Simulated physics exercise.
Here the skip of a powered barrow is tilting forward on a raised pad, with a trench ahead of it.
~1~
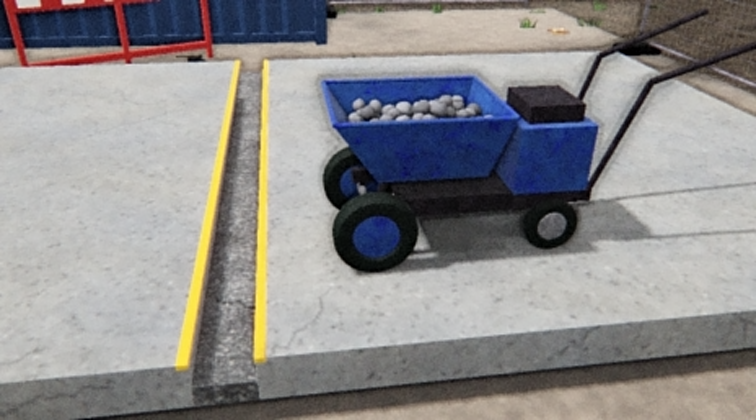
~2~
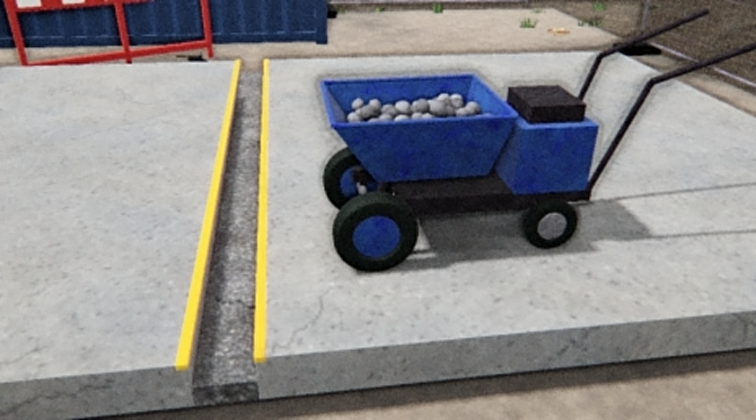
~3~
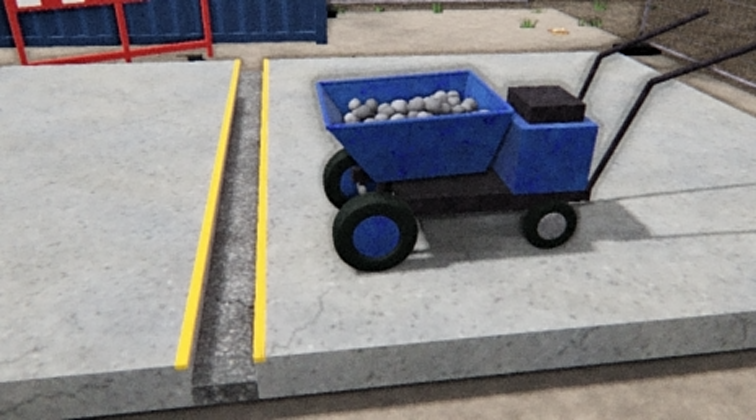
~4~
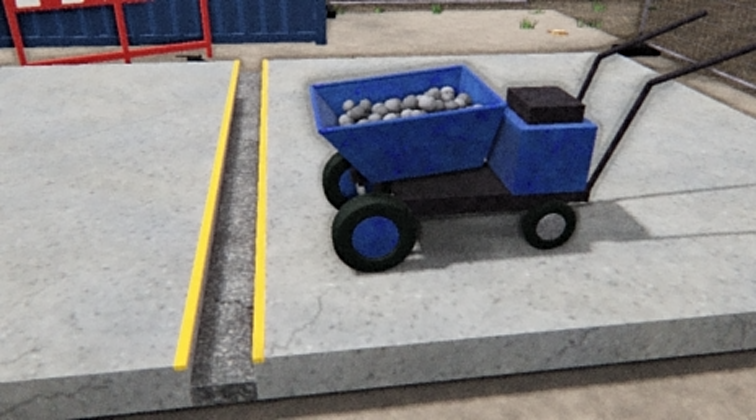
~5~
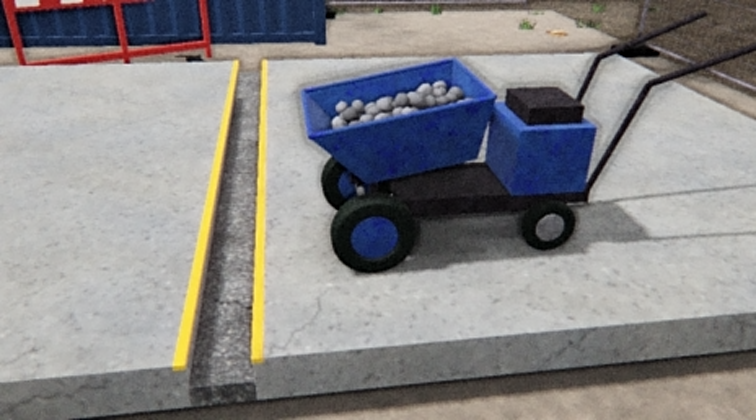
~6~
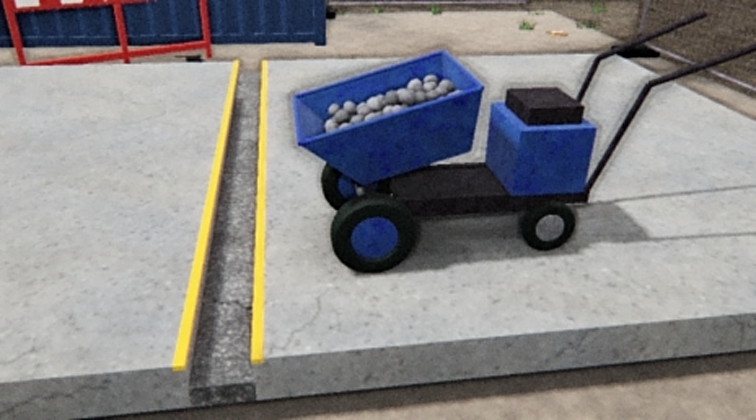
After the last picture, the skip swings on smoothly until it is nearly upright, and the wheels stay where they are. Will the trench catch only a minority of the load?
Most goes in.
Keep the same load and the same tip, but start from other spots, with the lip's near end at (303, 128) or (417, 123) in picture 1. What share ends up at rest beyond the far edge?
About 70 percent at the first place and about 0 percent at the second.
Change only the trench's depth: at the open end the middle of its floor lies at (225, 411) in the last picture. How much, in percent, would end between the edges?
About 80 per cent.
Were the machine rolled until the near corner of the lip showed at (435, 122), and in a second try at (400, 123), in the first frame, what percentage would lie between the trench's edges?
Some 30 in a hundred, then some 50 in a hundred.
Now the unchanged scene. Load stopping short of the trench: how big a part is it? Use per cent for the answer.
I'd say near 0 per cent, give or take.
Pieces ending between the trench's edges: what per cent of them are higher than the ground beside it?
30 %, roughly.
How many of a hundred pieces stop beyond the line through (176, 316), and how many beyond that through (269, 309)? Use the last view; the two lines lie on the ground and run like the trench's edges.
I'd put it near 30 in a hundred, then near 100 in a hundred.
Just after the last frame, skip tipped steeply; every one in the skip.
A moment on, skip tipped right over; almost all in the skip; about a tenth in or heaped over the trench; just a few beyond it; just a few falling.
Further on, skip tipped right over; roughly a quarter in the skip; roughly half in or heaped over the trench; roughly a quarter beyond it.
When it is over, skip tipped right over; just a few short of the trench; roughly two thirds in or heaped over the trench; roughly a third beyond it.
